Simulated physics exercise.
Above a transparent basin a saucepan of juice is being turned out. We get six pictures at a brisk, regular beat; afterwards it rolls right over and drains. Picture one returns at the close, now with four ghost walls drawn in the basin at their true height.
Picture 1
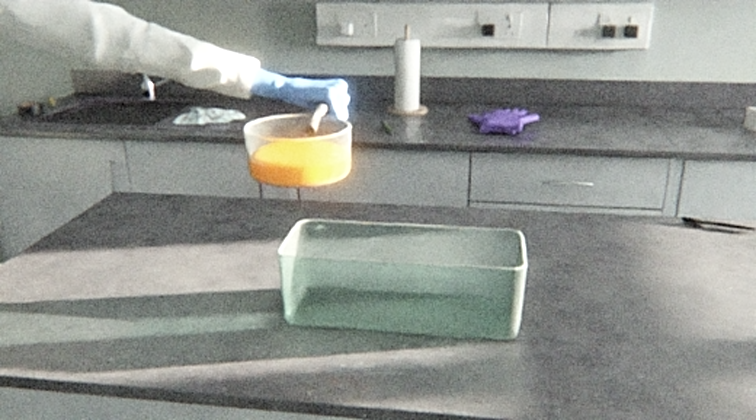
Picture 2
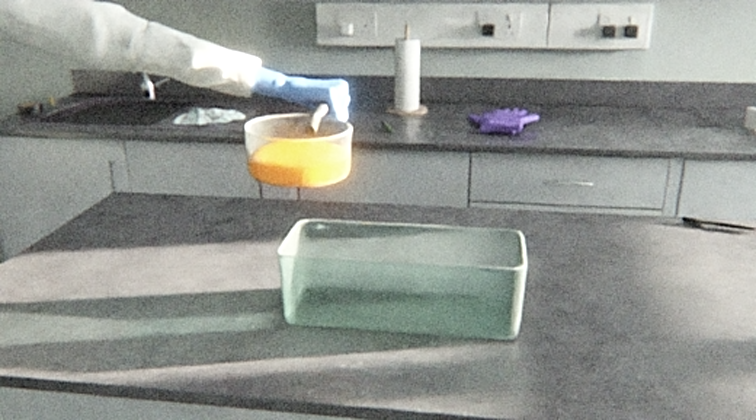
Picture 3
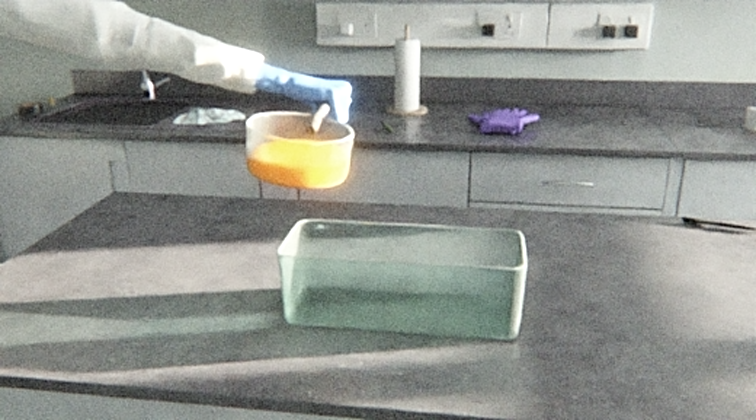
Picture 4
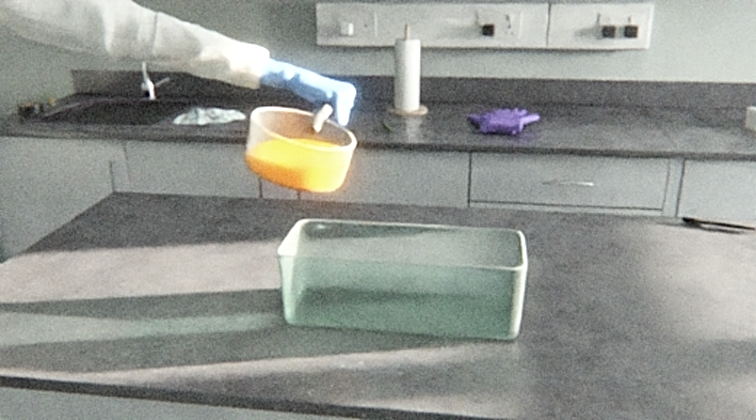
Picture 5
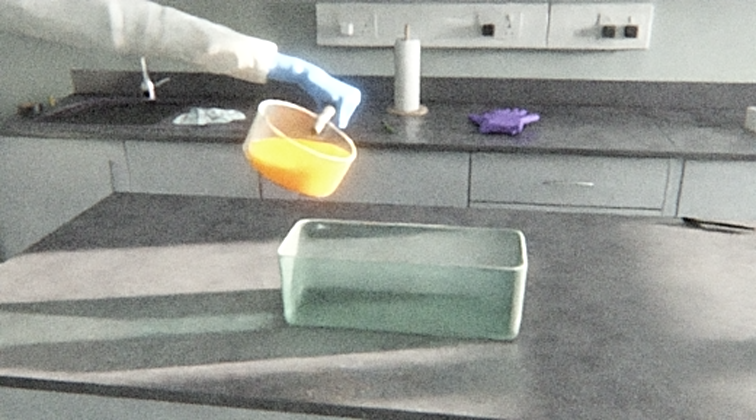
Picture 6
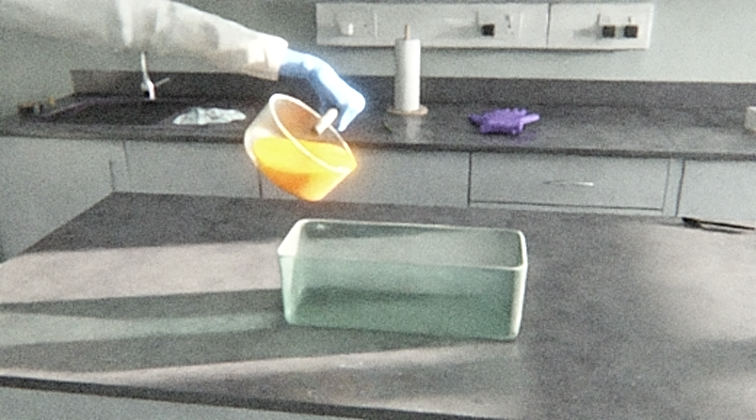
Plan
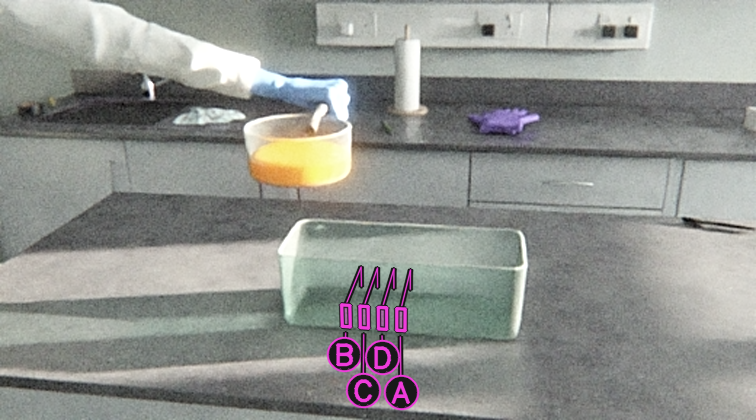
A gloved hand tilts a saucepan of orange juice steadily rightward above a transparent basin.
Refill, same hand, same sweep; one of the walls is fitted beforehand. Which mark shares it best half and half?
C beats the others.
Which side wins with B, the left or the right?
More ends on the right.
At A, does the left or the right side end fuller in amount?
The left one.
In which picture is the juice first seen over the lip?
Picture 6.
In magenta, A at (400, 336); B at (345, 332); C at (363, 334); D at (381, 335).
With A, about 92 % ends left of the wall and 6 % right of it.
With B, about 15 % ends left of the wall and 84 % right of it.
With C, about 47 % ends left of the wall and 53 % right of it.
With D, about 79 % ends left of the wall and 20 % right of it.
